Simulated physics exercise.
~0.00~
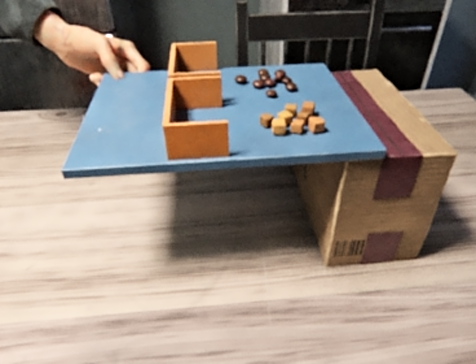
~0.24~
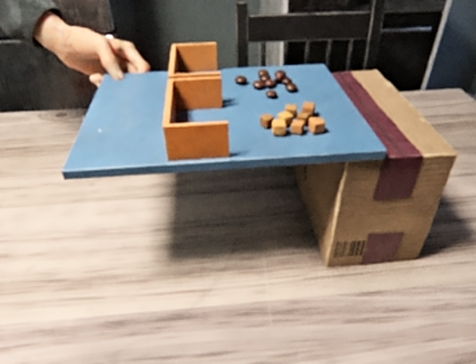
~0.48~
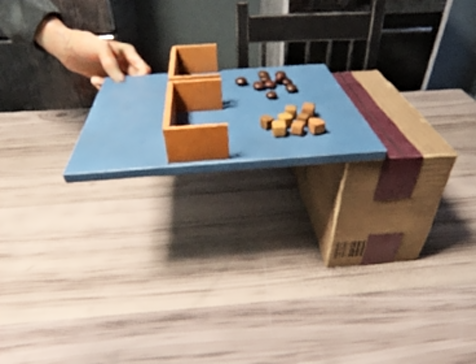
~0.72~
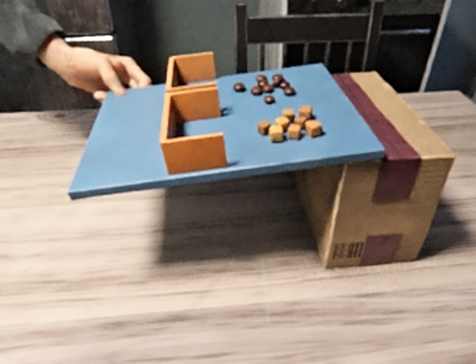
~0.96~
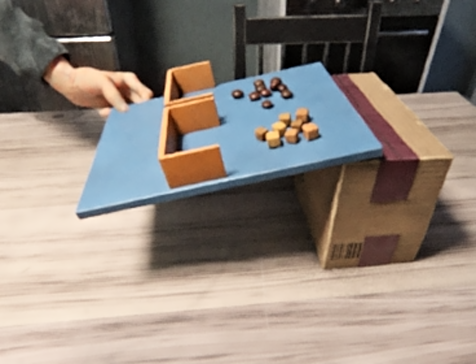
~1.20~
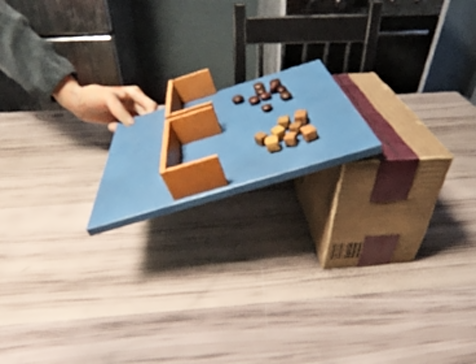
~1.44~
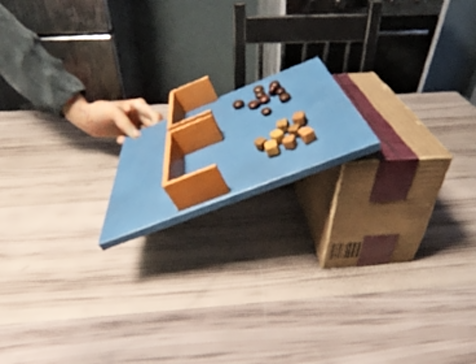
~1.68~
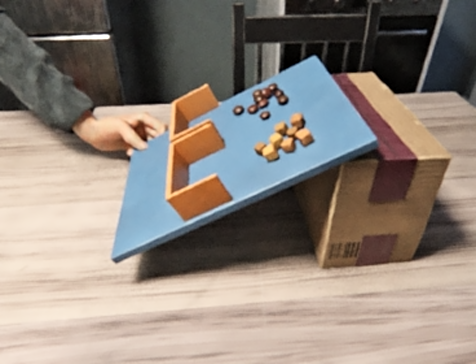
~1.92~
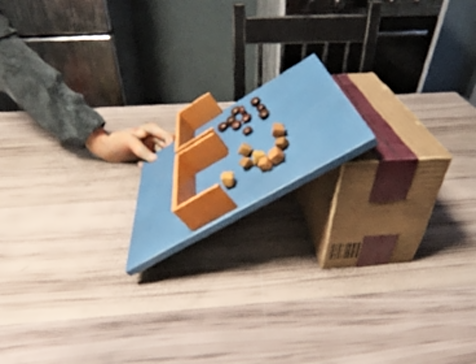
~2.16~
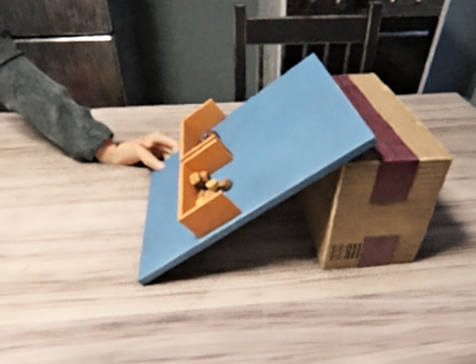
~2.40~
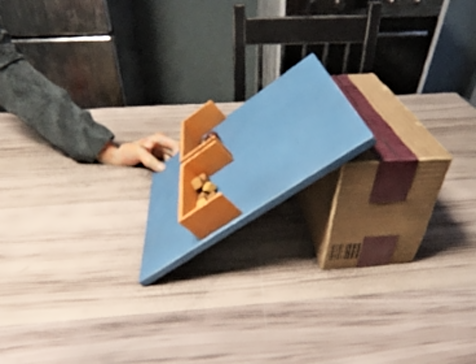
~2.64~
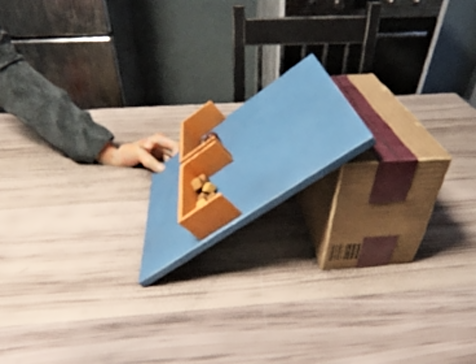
A hand lowers a blue board's left end until both small piles slide against orange strips.
